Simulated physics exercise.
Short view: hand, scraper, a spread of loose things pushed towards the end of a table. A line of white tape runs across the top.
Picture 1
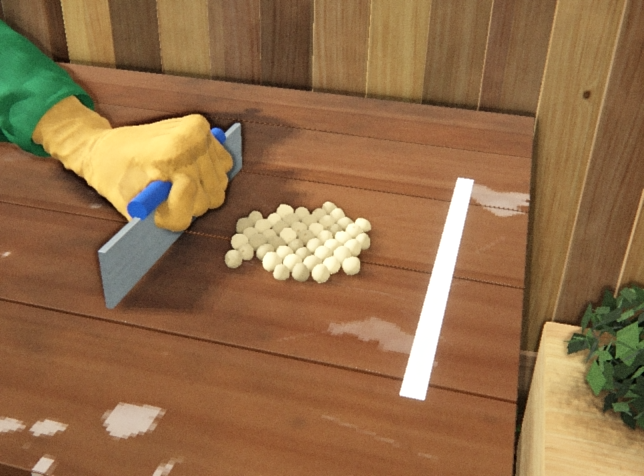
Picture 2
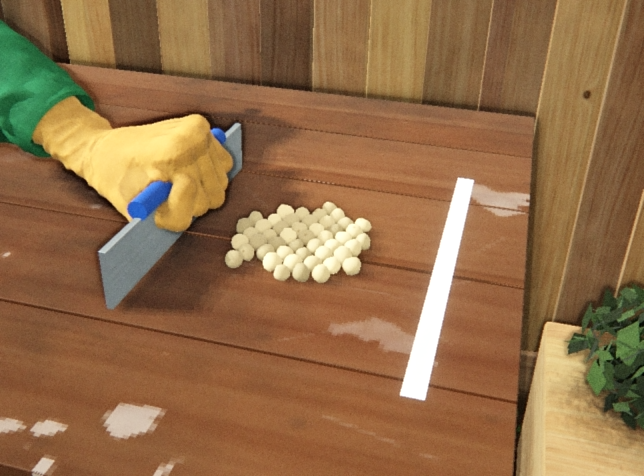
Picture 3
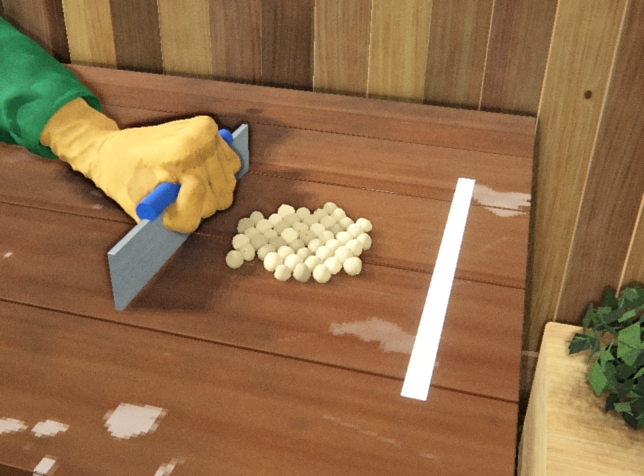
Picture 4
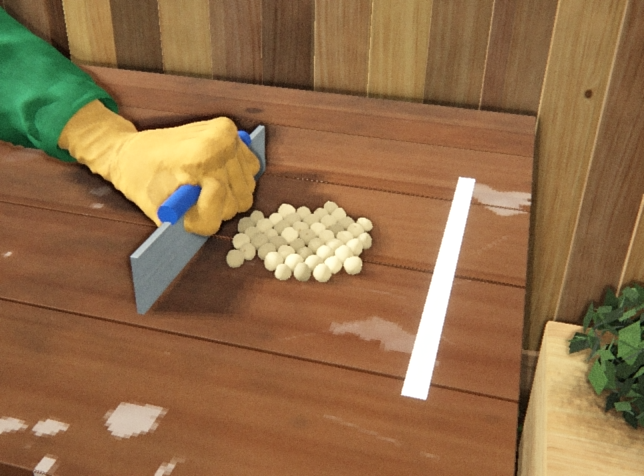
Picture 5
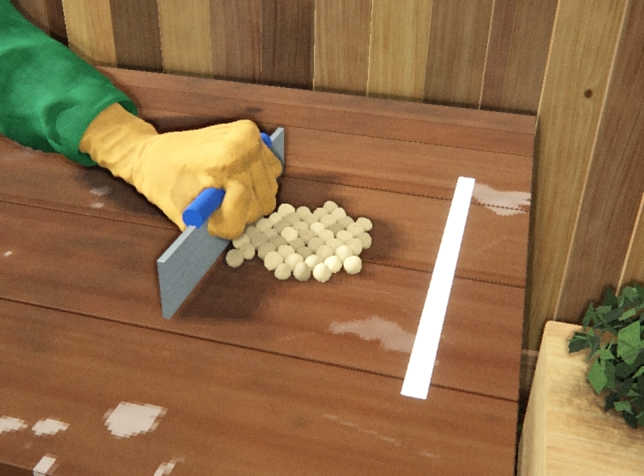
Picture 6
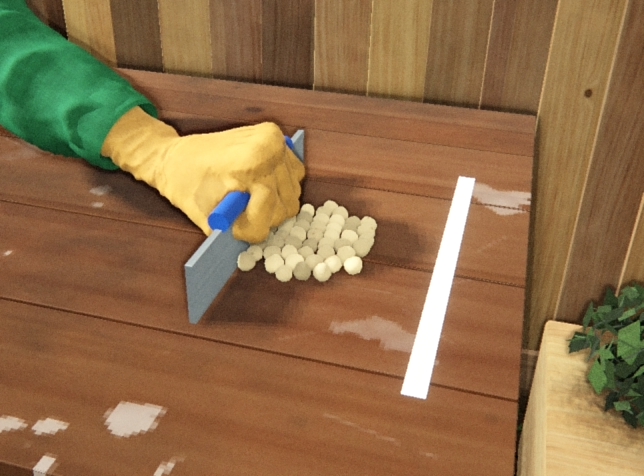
In this clip, a yellow-gloved hand holds a blue-handled scraper still on a wooden table, then slides it right up to a heap of pale round nuts, nudging them slightly closer to a strip of white tape.
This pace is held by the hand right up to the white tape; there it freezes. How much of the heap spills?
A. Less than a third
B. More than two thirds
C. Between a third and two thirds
A.
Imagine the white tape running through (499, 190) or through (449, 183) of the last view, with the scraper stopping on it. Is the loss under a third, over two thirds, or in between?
Try 1 - above two thirds; try 2 - under a third.
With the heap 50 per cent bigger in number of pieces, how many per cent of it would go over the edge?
I'd say close to 30 per cent.
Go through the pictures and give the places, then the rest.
Scraper at (118, 266), at rest; white tape at (464, 187), about a palm's width from the edge; edge at (525, 282); the heap at (307, 238), macadamia nuts, in the first frame.
Scraper at (119, 266), at rest, in the second frame.
Scraper at (127, 268); the heap at (308, 238), in the third frame.
Scraper at (149, 271), in the fourth frame.
Scraper at (175, 275); the heap at (308, 237), in the fifth frame.
Scraper at (201, 279); white tape at (465, 186); edge at (526, 281); the heap at (315, 237), about half pushed along, in the sixth frame.
Soon, scraper still moving, near (359, 201); heap all on the table, its front near (447, 259).
A while on, scraper stopped at the white tape; heap all on the table, its front near (535, 261).
Towards the end, scraper stopped at the white tape; heap about a quarter over the edge.
Finally, scraper stopped at the white tape; heap about a quarter over the edge.
